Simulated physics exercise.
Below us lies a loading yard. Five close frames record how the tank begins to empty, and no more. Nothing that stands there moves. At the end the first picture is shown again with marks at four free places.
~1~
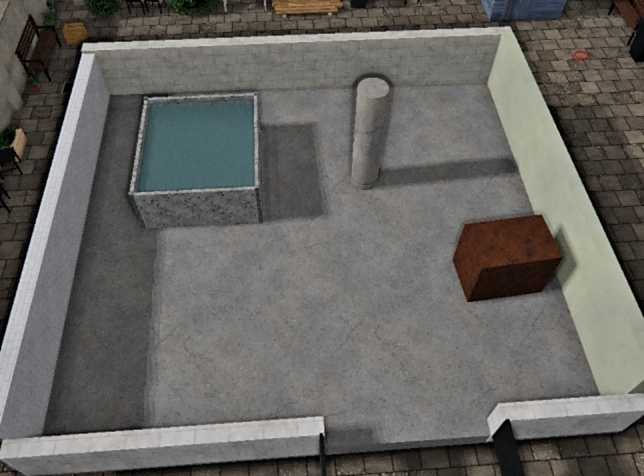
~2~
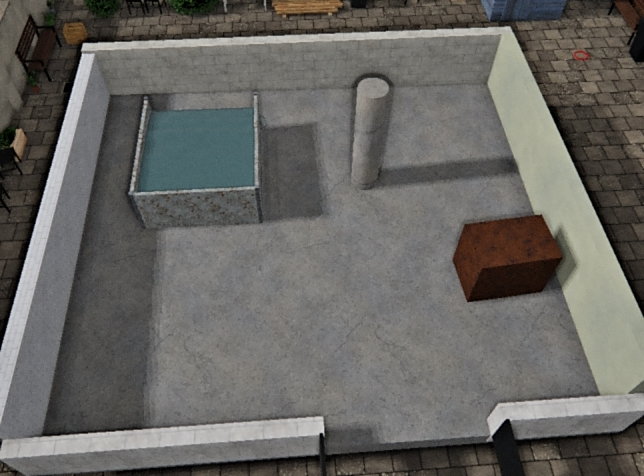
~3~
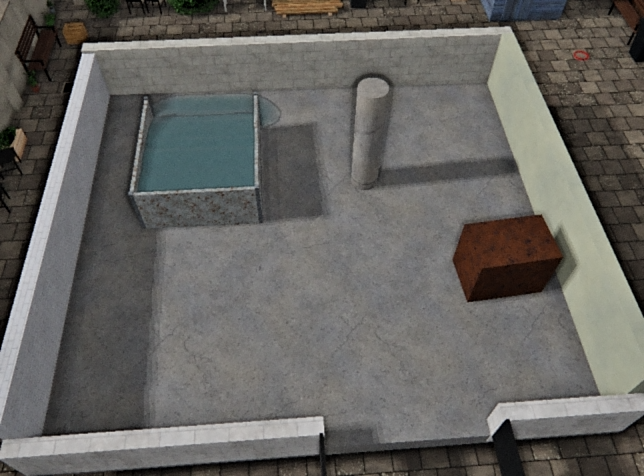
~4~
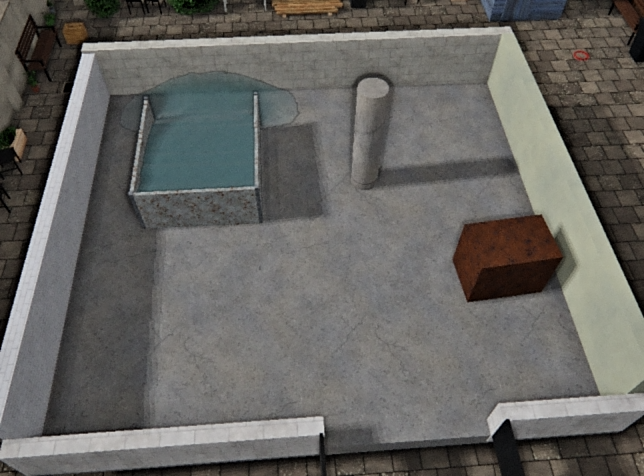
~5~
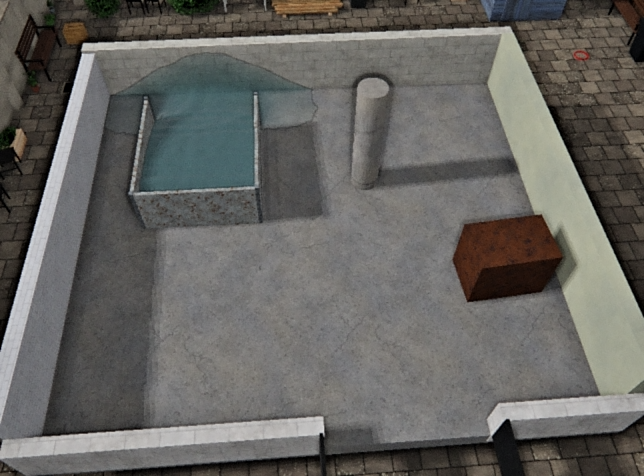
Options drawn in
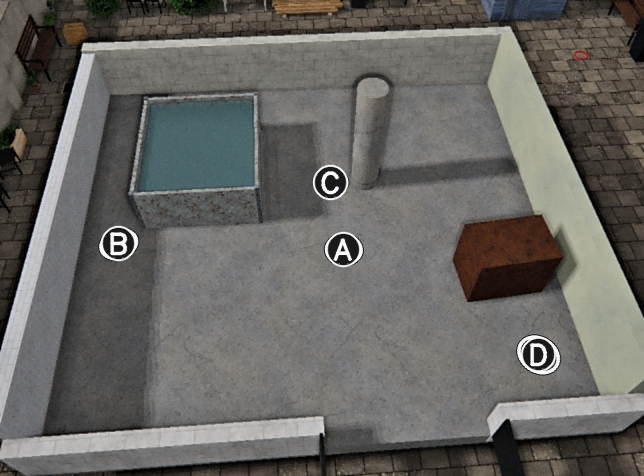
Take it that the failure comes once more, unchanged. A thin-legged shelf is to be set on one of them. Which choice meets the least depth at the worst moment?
The answer is place C.
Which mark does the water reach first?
Place B.
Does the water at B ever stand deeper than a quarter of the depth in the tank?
No, less.
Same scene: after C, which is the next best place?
The answer is A.
In white, A at (343, 249); B at (118, 243); C at (330, 182); D at (538, 354).
For place A, the water peaks at about 7 % of the depth that stood in the tank.
For place B, the water peaks at about 18 % of the depth that stood in the tank.
For place C, the water peaks at about 3 % of the depth that stood in the tank.
For place D, the water peaks at about 17 % of the depth that stood in the tank.
